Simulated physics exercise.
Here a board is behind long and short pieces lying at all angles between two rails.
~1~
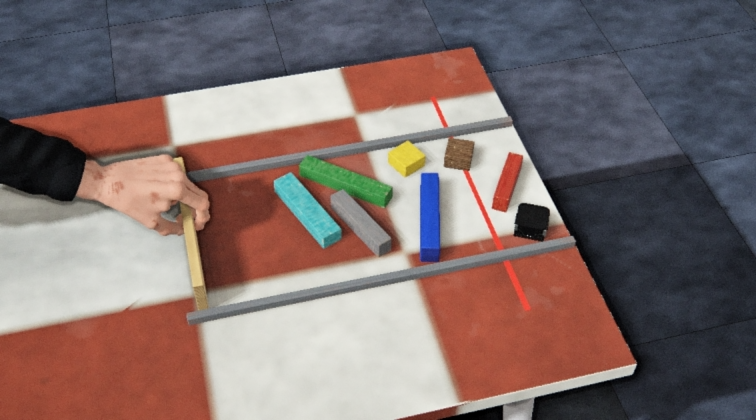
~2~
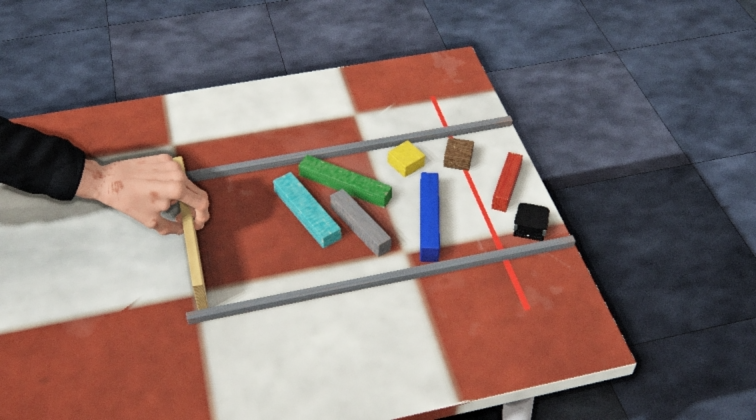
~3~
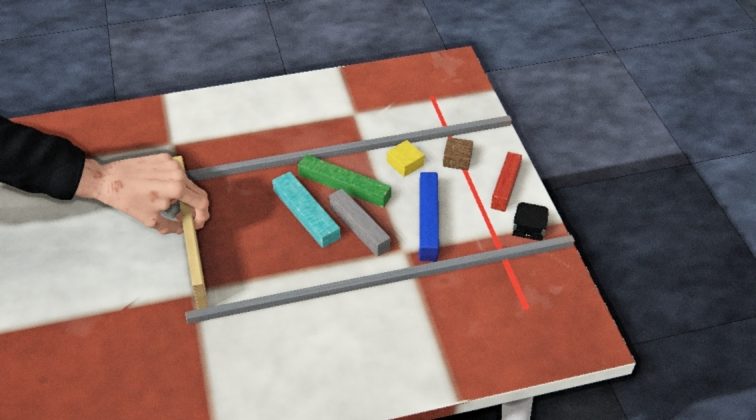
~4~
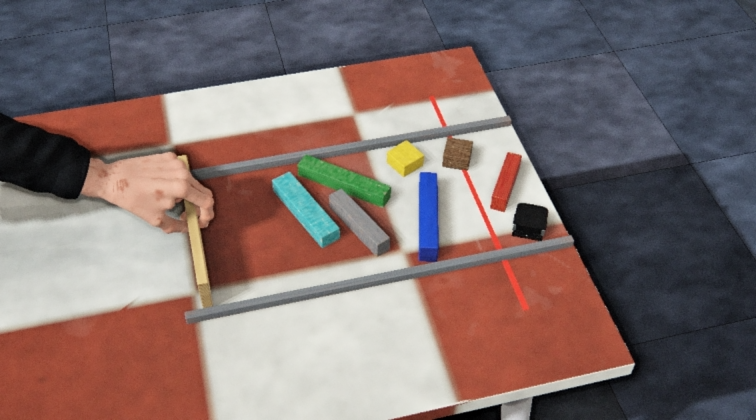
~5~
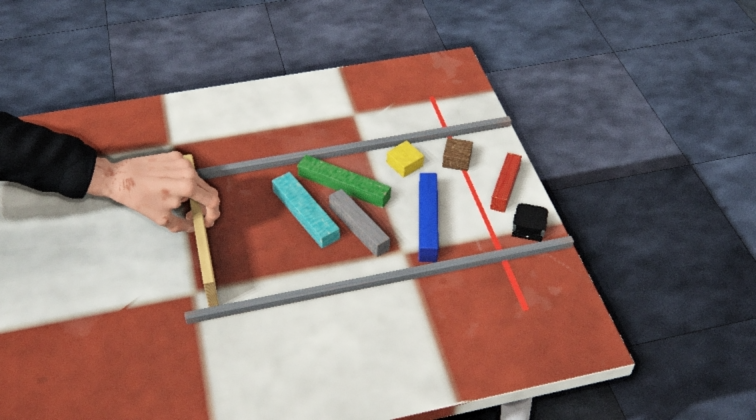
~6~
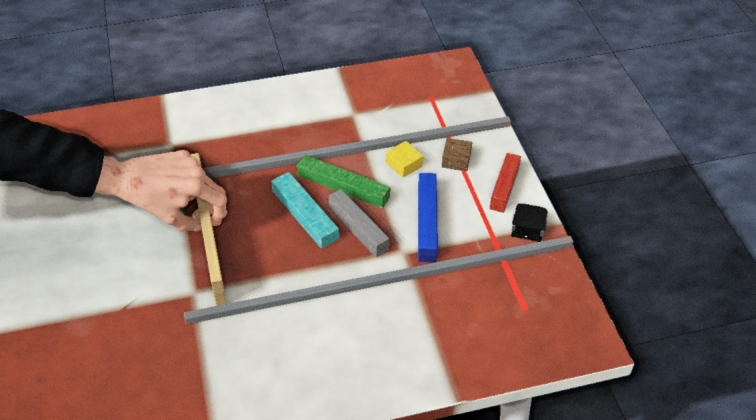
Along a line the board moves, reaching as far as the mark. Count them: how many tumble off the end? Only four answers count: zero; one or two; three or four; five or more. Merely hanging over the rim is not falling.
My answer: One or two.
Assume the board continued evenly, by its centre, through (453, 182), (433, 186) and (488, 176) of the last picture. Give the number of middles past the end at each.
1; 0; 4.
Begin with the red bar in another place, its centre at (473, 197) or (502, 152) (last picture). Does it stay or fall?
The red bar: Plunges, then plunges.
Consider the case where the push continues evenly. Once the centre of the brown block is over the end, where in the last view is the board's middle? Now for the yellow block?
The middle is at (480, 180) when it's the brown block, and at (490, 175) when it's the yellow block.
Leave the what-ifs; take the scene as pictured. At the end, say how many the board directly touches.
It touches 1.
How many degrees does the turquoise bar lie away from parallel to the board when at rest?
About 0° out of line.
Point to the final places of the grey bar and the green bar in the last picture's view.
Final positions: Near (507, 195); near (499, 157).
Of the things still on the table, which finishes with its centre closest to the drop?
Foremost: The black case.
Soon after, none off yet; black case at rest near (529, 223); red bar at rest near (505, 182); brown block at rest near (457, 154).
After that, none off yet; black case at rest near (529, 223); red bar displaced a little near (531, 182); brown block displaced about its own width near (484, 156).
In the end, the number that fall off is one or two; gone, red bar.
